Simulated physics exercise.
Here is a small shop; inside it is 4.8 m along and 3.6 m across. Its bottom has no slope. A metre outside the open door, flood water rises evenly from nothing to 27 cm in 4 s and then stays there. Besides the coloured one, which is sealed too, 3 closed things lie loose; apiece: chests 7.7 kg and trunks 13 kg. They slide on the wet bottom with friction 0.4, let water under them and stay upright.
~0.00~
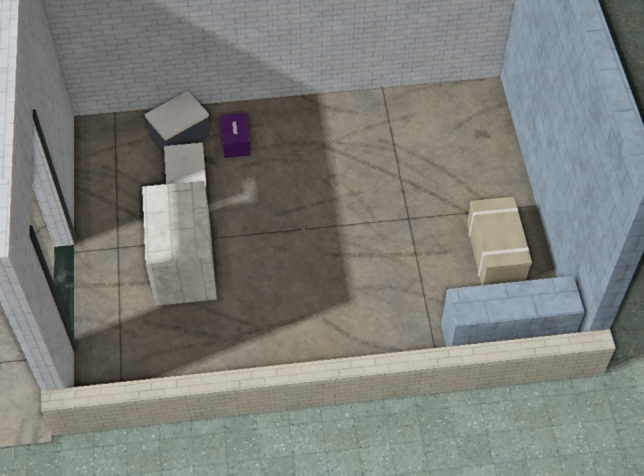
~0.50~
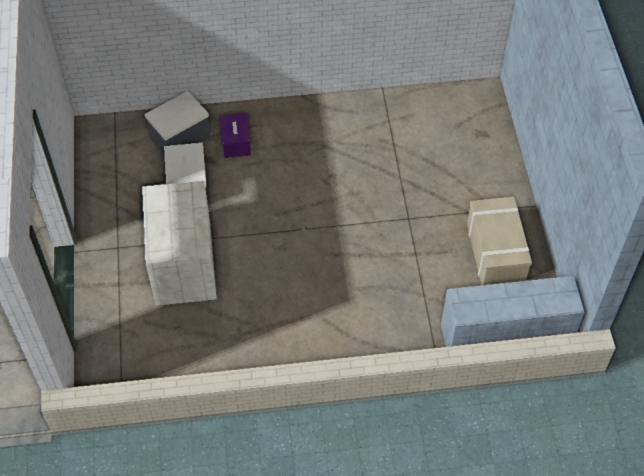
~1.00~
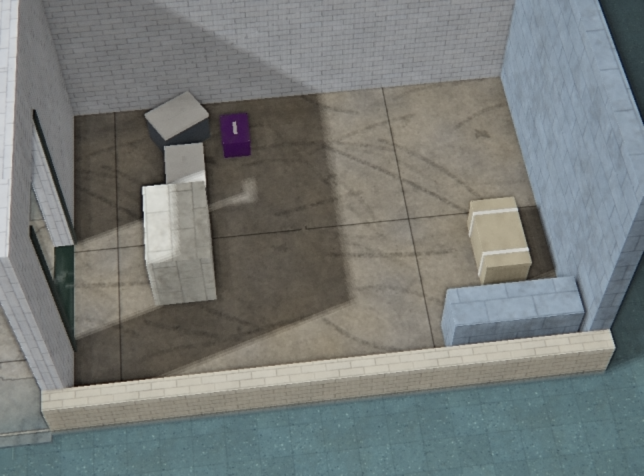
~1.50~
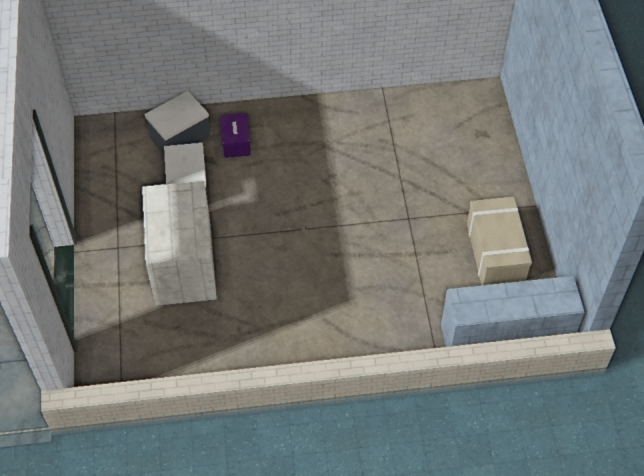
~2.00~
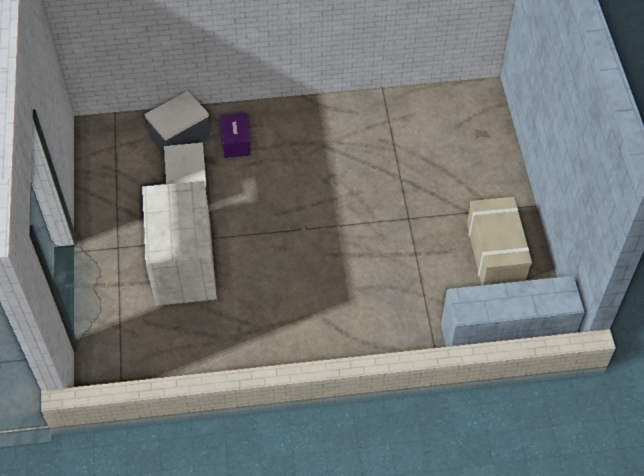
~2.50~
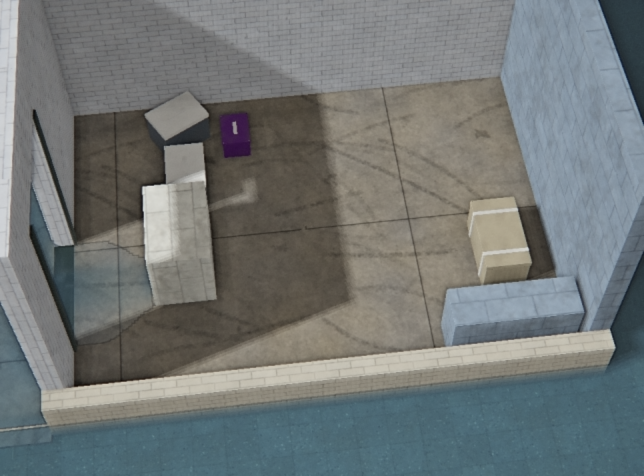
Water spreads over the ground outside, then enters the doorway at left while the boxes stay still.
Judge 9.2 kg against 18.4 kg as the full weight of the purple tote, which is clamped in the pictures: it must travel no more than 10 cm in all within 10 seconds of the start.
Verdict: Neither weight holds it.
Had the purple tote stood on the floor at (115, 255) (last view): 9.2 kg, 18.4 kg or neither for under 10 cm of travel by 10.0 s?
Neither is enough.
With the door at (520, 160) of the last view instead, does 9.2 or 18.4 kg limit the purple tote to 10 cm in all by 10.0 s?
In that case neither weight holds it.
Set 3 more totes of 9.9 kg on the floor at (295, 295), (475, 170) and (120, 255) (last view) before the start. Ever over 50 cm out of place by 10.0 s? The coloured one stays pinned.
In turn: Short of it, short of it, over.
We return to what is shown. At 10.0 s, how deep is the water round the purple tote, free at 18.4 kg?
About 6 cm.
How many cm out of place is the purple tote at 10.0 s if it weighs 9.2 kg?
Roughly 100 cm.
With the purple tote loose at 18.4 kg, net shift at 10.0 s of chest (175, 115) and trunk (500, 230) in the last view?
In turn: 250 cm, 150 cm.
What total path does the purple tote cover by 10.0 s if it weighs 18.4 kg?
About 30 cm.
After 3.5 s the purple tote would be 0 cm from its start with 9.2 kg and 0 cm from its start with 18.4 kg; 0 cm of water round it then.
After 4.5 s the purple tote would be 0 cm from its start with 9.2 kg and 0 cm from its start with 18.4 kg; 0 cm of water round it then.
After 7.0 s the purple tote would be 51 cm from its start with 9.2 kg and 11 cm from its start with 18.4 kg; 5 cm of water round it then.
After 10.0 s the purple tote would be 106 cm from its start with 9.2 kg and 33 cm from its start with 18.4 kg; 6 cm of water round it then.
